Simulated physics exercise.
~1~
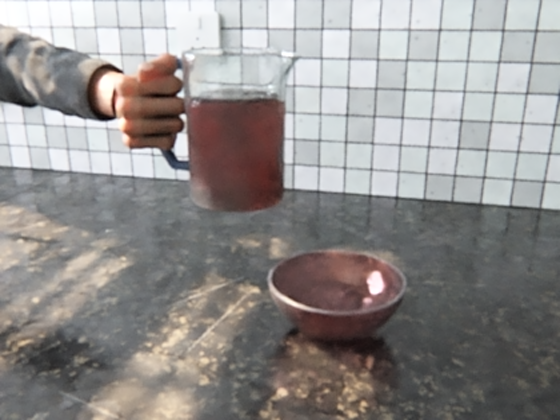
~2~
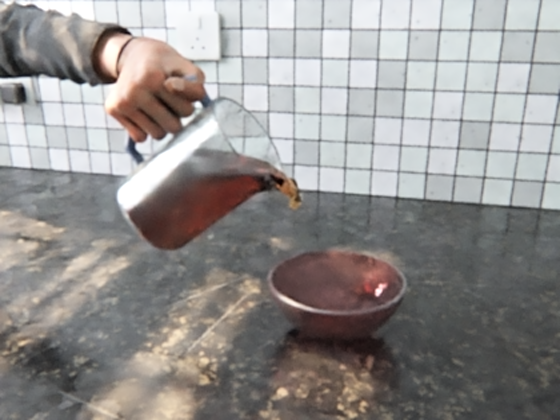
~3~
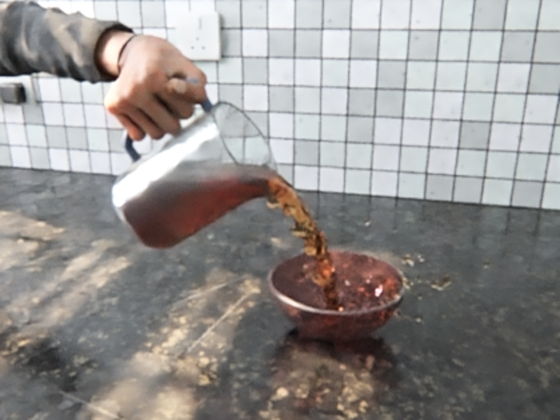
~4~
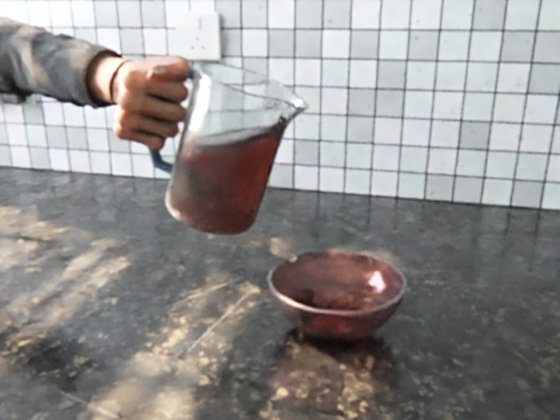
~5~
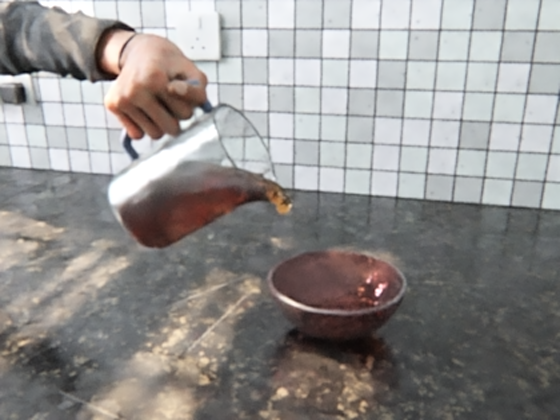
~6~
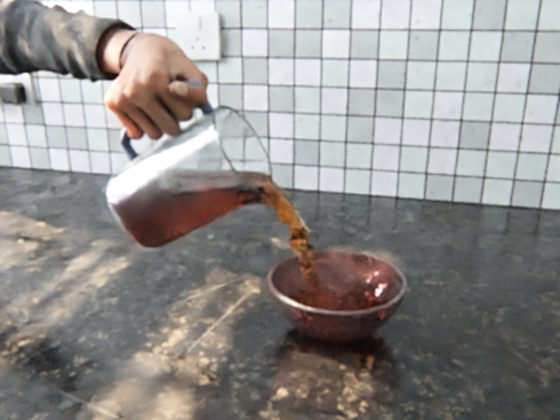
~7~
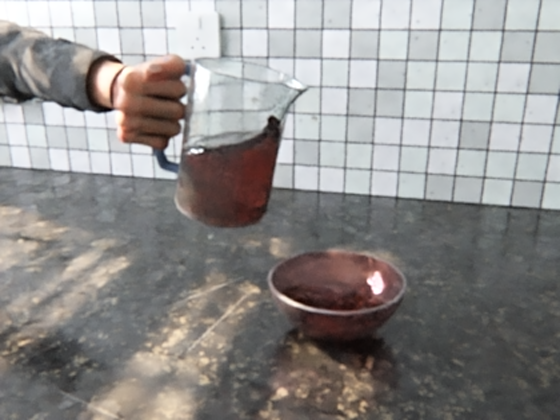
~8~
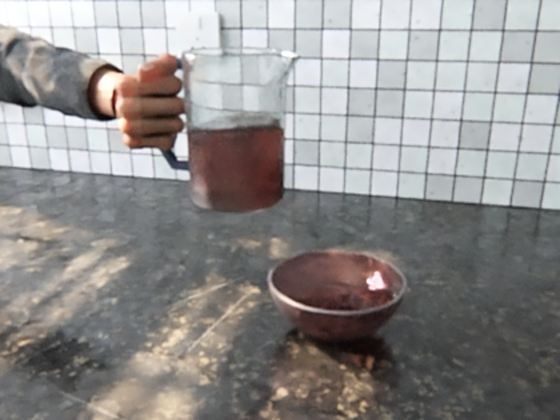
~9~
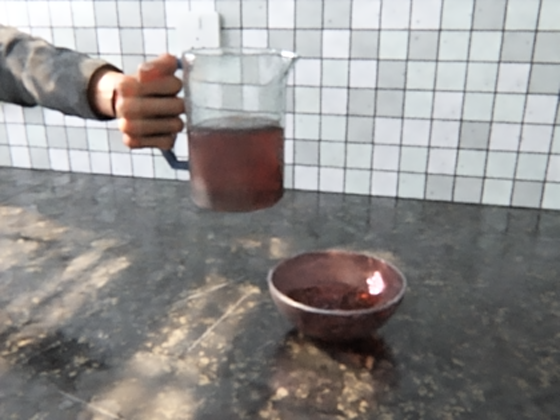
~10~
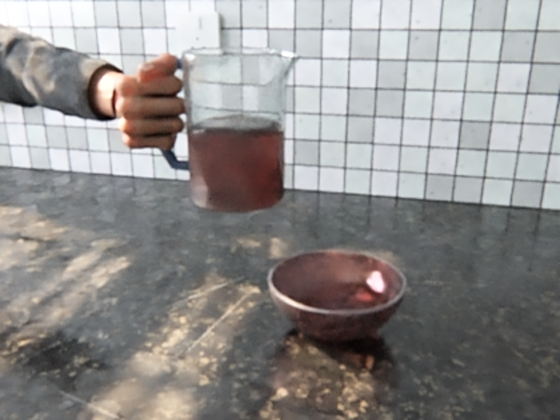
In this clip, a hand tilts a clear jug of reddish-brown tea and pours into a round bowl on a dark worktop, eases it back, then tips it and pours again. Finally the jug is held upright, still partly full, above and left of the bowl.
